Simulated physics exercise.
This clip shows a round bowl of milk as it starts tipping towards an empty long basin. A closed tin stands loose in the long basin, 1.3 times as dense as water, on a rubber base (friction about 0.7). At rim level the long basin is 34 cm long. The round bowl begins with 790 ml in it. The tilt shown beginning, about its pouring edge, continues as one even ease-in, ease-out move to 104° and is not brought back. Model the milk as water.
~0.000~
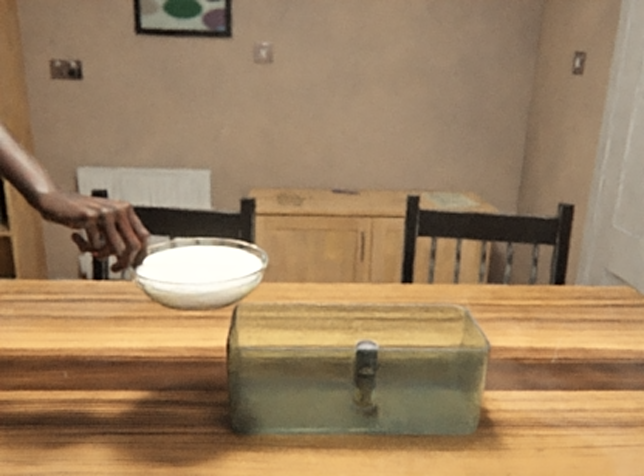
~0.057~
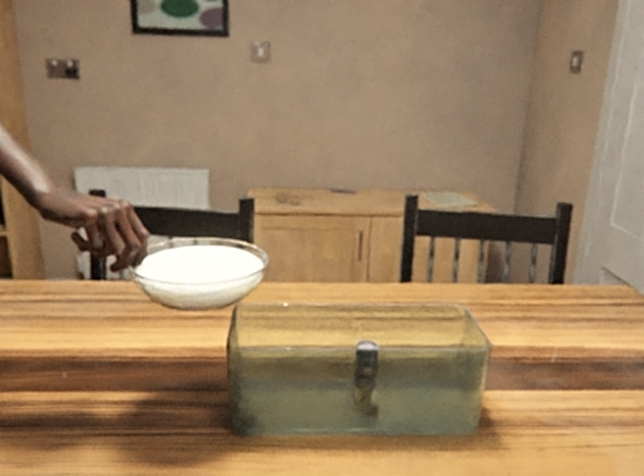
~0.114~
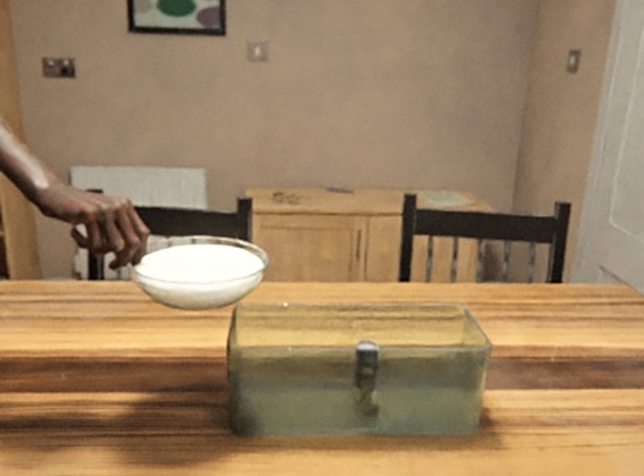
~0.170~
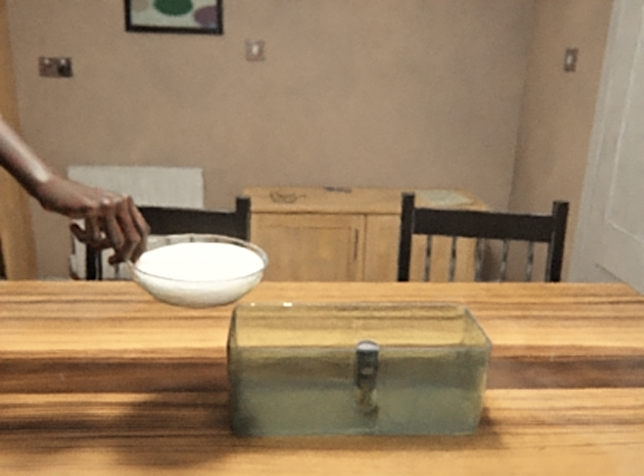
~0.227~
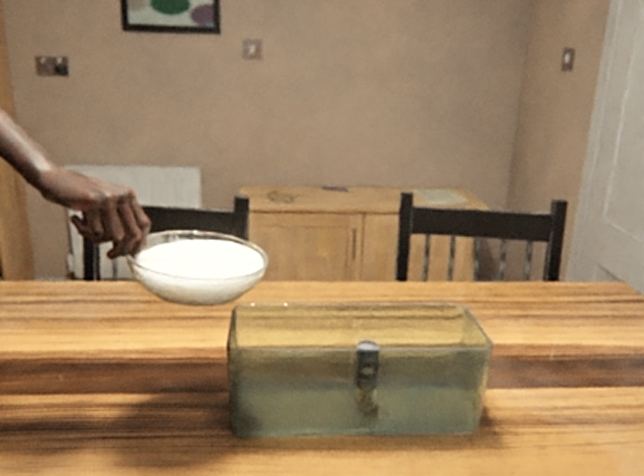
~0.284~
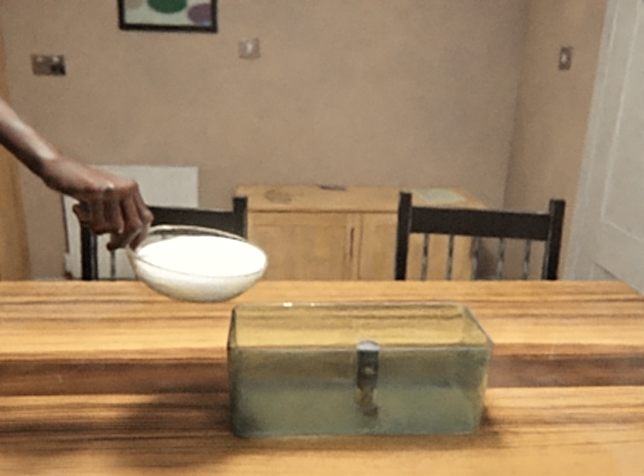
We see a hand at left holding a round clear bowl of milk above a wooden table, beside a long greenish basin with a small object in it; the bowl stays level at first, then tilts slightly to the right.
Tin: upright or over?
Upright.
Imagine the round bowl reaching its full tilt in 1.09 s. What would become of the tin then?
Result: Tin still standing.
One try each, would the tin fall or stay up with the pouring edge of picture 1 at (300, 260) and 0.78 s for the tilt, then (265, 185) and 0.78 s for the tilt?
The tin stays vertical the first time and stays vertical the second time.
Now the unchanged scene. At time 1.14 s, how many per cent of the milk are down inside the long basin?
Around 96 in a hundred.
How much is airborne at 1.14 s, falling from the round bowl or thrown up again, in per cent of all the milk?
Close to 3 %.
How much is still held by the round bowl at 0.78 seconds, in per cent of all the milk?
Some 30 % of it is still there.
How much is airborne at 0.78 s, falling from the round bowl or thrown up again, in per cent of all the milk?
About 38 per cent.
After 0.78 s the tilt is 59° and 29 per cent is still to pour; the tin stands where it began.
After 1.14 s the tilt is 94° and 0 per cent is still to pour; the tin stands where it began.
After 1.53 s the tilt is 104° and 0 per cent is still to pour; the tin stands where it began.
After 1.94 s the tilt is 104° and 0 per cent is still to pour; the tin stands where it began.
In the end the tin stands where it began.
